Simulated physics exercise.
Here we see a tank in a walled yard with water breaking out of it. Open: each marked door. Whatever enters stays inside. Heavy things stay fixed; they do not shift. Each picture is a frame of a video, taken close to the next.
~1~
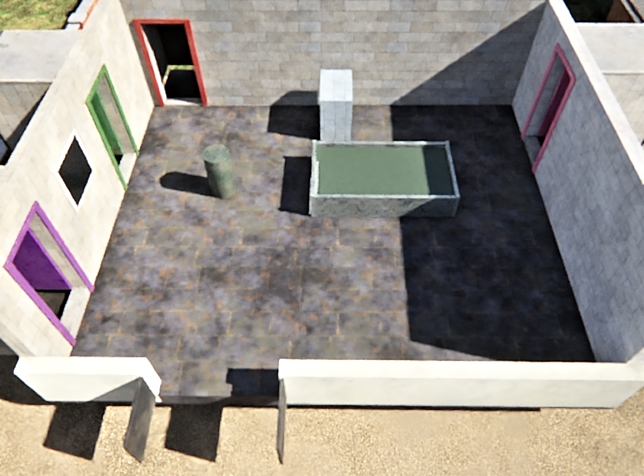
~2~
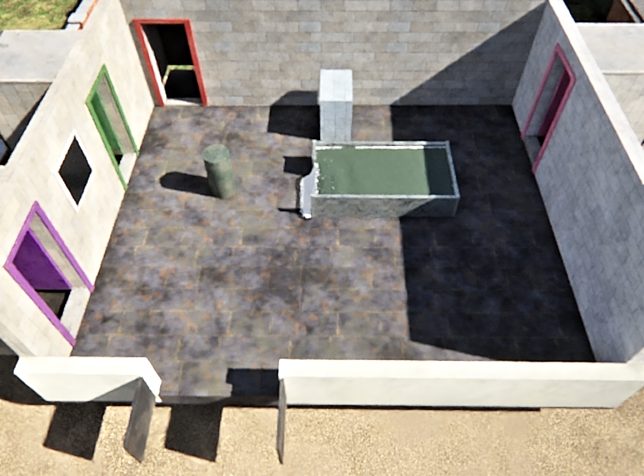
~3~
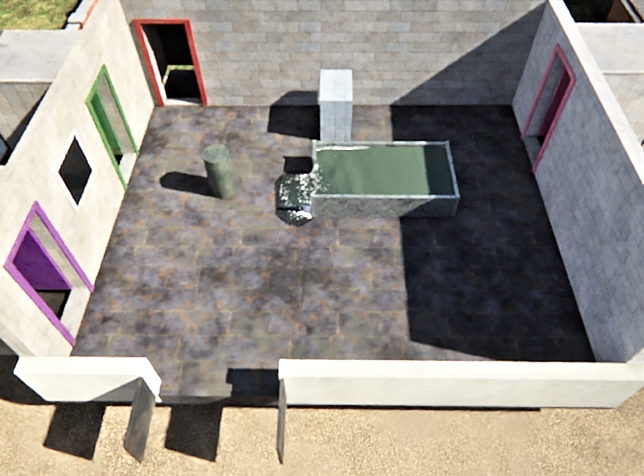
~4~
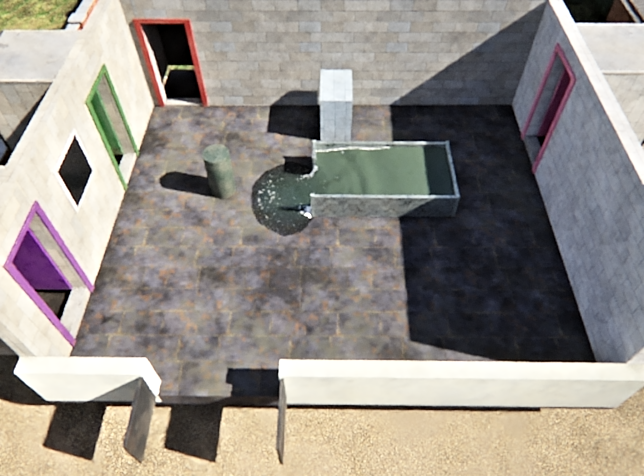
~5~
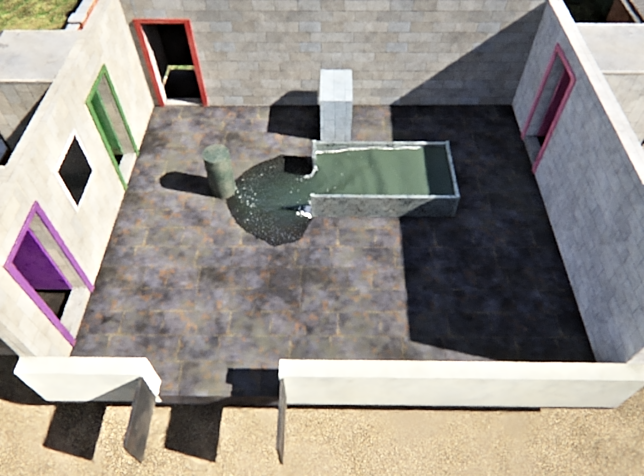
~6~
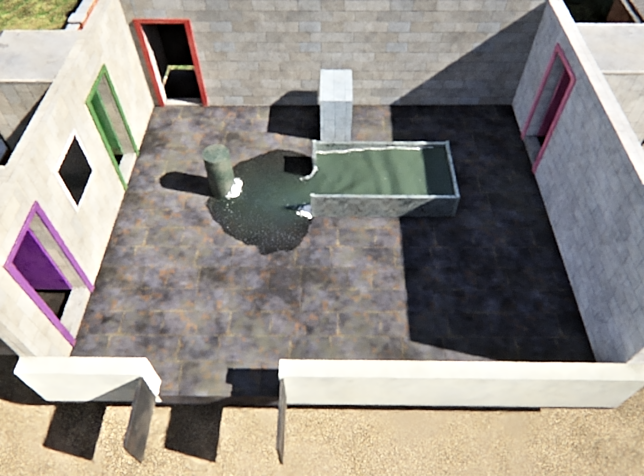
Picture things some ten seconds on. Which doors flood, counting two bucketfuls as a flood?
In order: The red door exceeds the allowance there; the green door keeps inside the allowance there; the purple door keeps inside the allowance there; the pink door keeps inside the allowance there.
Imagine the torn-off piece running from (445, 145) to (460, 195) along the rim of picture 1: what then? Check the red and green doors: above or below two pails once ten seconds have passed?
Check - red: Comes out below; green: Comes out below.
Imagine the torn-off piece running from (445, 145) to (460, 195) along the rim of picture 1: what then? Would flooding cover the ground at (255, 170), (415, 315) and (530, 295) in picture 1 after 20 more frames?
Going in your order, I'd say still bare, then still bare, then drenched.
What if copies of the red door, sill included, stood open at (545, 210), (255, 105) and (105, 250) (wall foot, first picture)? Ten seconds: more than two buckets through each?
Stays below the line; stays below the line; crosses the line.
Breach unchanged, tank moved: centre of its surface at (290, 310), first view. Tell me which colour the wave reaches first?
It's the purple-painted one that comes first.
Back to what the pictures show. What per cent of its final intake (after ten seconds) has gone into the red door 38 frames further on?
About 90 %.
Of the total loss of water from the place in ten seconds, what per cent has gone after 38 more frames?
Around 40 percent.
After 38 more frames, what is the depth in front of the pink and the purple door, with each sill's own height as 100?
Roughly 0 % and 70 %, respectively.
A moment on, water covers 15 % of the floor; the red door not reached, the green door not reached, the purple door not reached, the pink door not reached.
Next, water covers 25 % of the floor; the red door not reached, the green door not reached, the purple door not reached, the pink door not reached.
Then, water covers 35 % of the floor; the red door under two buckets in, the green door wet at the sill, nothing in, the purple door wet at the sill, nothing in, the pink door not reached.
Later, water covers 45 % of the floor; the red door over two buckets in, the green door wet at the sill, nothing in, the purple door wet at the sill, nothing in, the pink door not reached.
In the end, water covers 60 % of the floor; the red door over two buckets in, the green door wet at the sill, nothing in, the purple door wet at the sill, nothing in, the pink door not reached.
